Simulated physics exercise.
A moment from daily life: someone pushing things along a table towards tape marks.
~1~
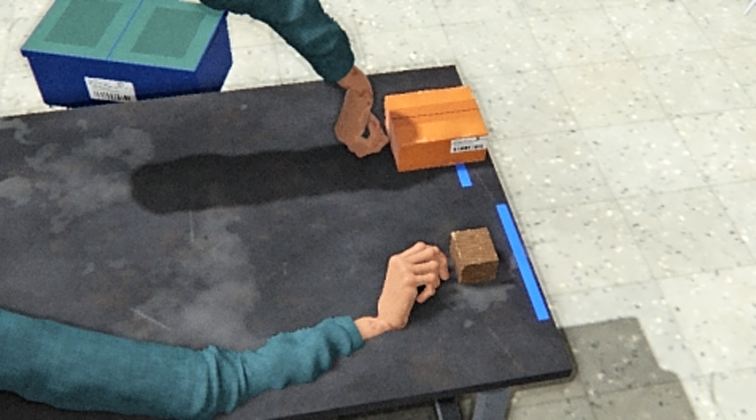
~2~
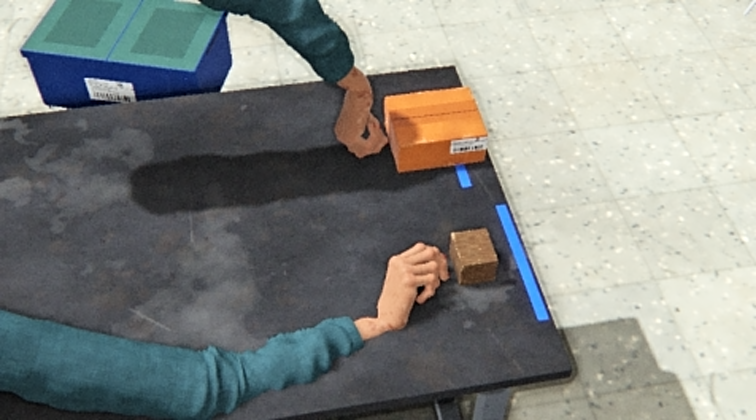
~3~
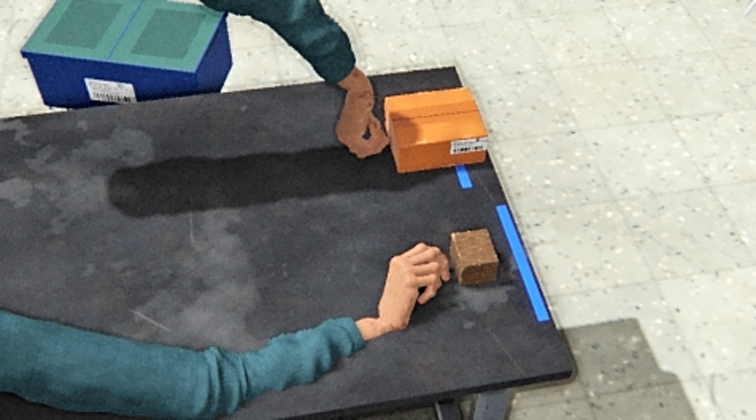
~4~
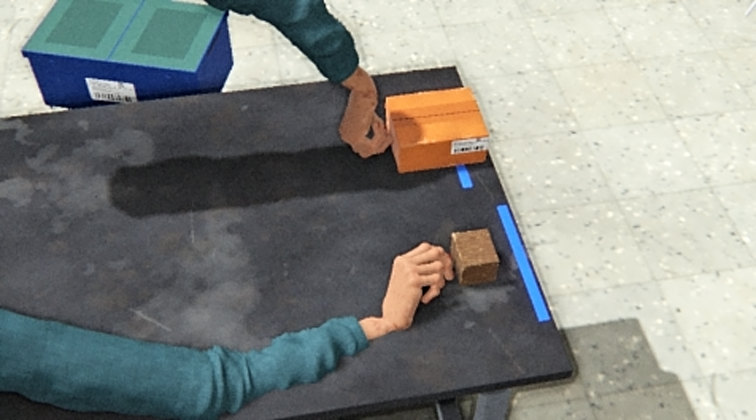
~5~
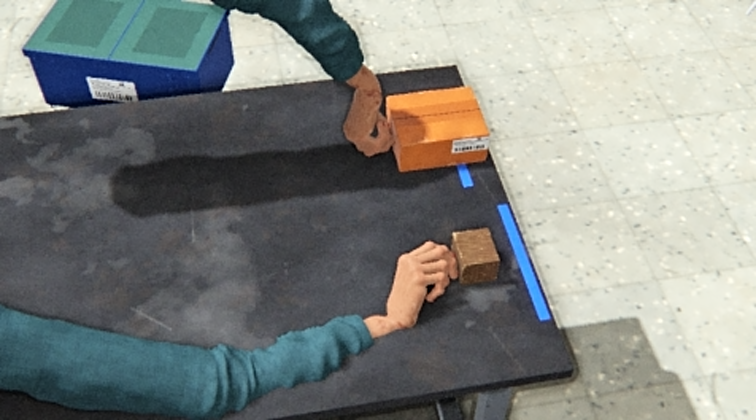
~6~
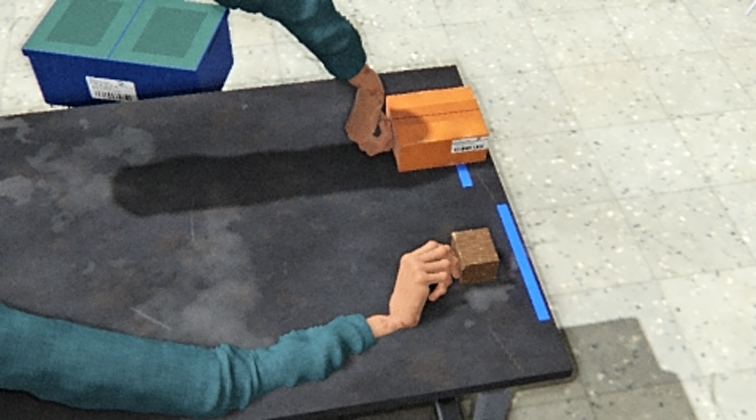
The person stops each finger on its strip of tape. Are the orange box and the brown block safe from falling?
I expect the orange box will come off the table. I expect the brown block will come off the table.
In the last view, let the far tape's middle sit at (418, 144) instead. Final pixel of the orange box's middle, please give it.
End point: About (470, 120).
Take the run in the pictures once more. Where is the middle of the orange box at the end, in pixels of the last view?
Around (457, 335).
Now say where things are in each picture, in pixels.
The first picture shows orange box (435, 128); brown block (473, 256).
The second picture shows brown block (473, 257).
The third picture shows orange box (435, 129).
The fourth picture shows brown block (474, 258).
The fifth picture shows orange box (436, 128).
The sixth picture shows orange box (436, 128); brown block (474, 257).
Then, 1.90 s later than the last frame, orange box tilted by 9° near (500, 122); brown block on its side near (552, 264).
Then, 2.18 s later than the last frame, orange box dropping near (509, 211); brown block dropping.
When it is over, the orange box falls off the table, near (456, 335); the brown block falls off the table.
